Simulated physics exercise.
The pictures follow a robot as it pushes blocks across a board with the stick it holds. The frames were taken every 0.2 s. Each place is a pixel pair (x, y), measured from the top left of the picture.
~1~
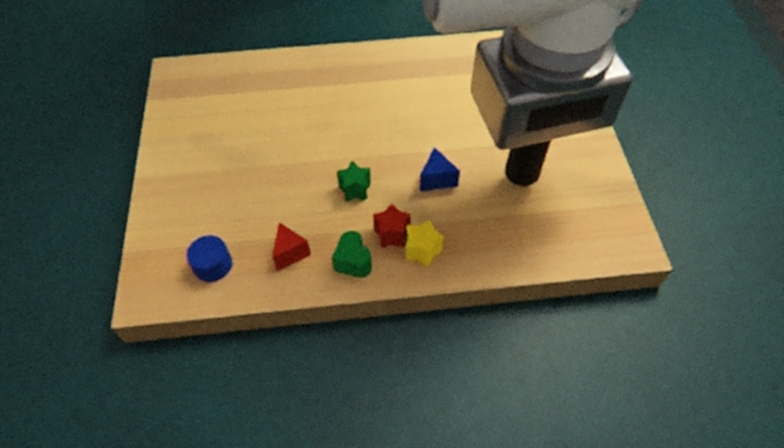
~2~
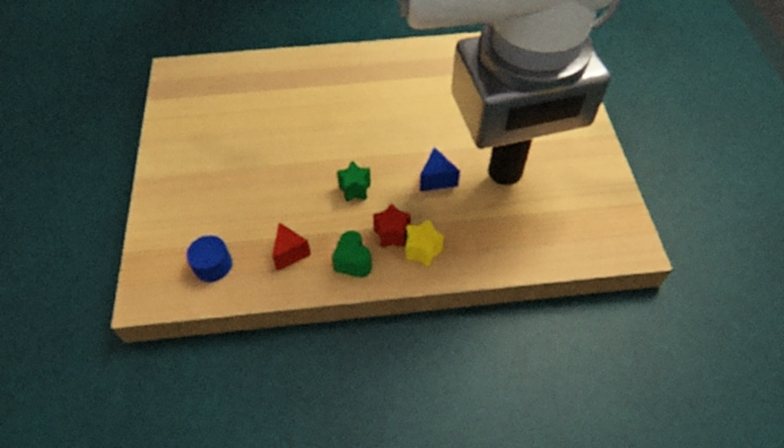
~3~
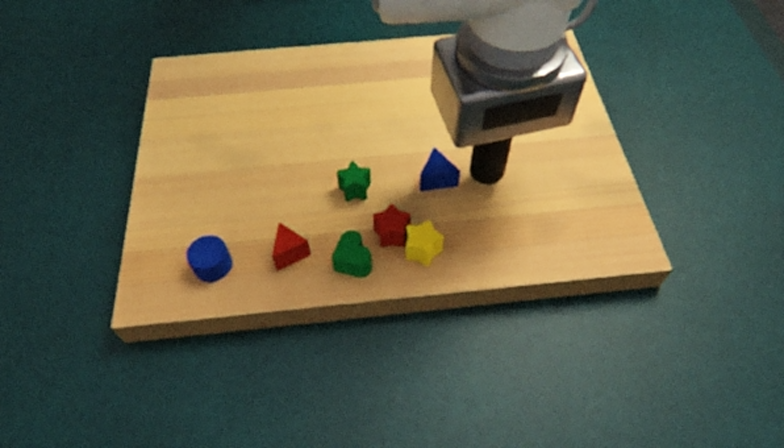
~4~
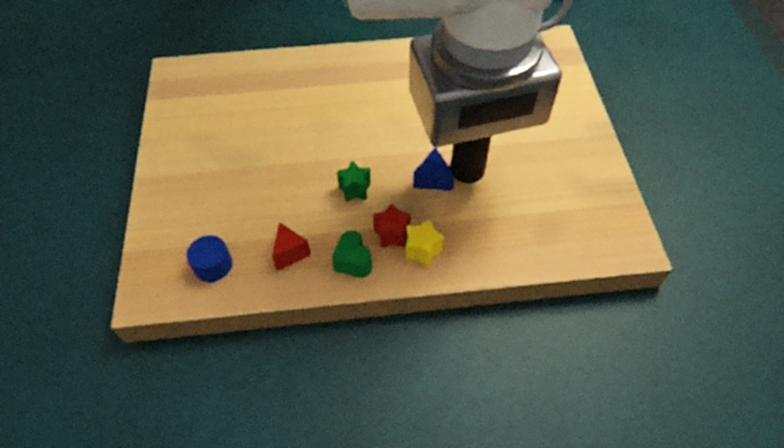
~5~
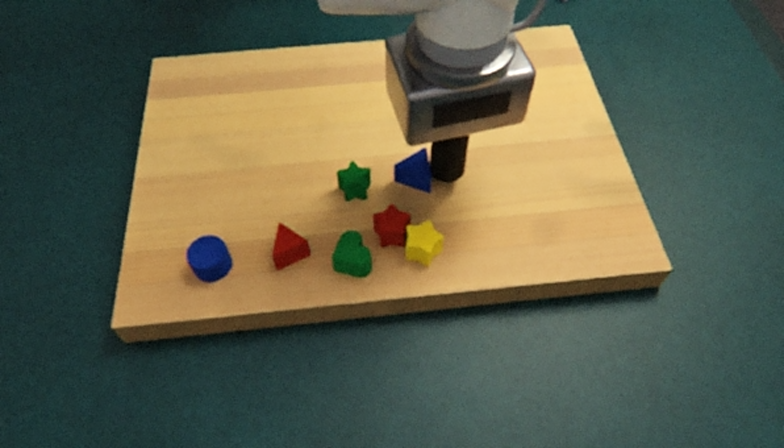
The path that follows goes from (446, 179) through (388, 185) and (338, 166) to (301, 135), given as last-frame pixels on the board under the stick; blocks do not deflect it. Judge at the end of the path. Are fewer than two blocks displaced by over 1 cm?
I expect not.
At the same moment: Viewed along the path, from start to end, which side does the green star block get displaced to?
To the path's left.
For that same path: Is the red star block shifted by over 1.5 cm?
I expect not.
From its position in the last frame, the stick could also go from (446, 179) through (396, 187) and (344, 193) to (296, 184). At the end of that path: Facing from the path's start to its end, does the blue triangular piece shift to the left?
The answer is no.
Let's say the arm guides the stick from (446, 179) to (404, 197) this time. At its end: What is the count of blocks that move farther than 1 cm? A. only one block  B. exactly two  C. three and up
Correct choice: A.
The first path, step by step. One third of the way, stick (386, 175); green star block (337, 177), turned 40° anticlockwise; blue triangular piece (358, 161), turned 35° clockwise.
Two thirds of the way, stick (336, 155); green star block (322, 179), turned 70° anticlockwise; blue triangular piece (306, 145).
At the end, stick (299, 125); green star block (322, 179), turned 70° anticlockwise; red star block still; blue triangular piece (273, 132), turned 30° anticlockwise.
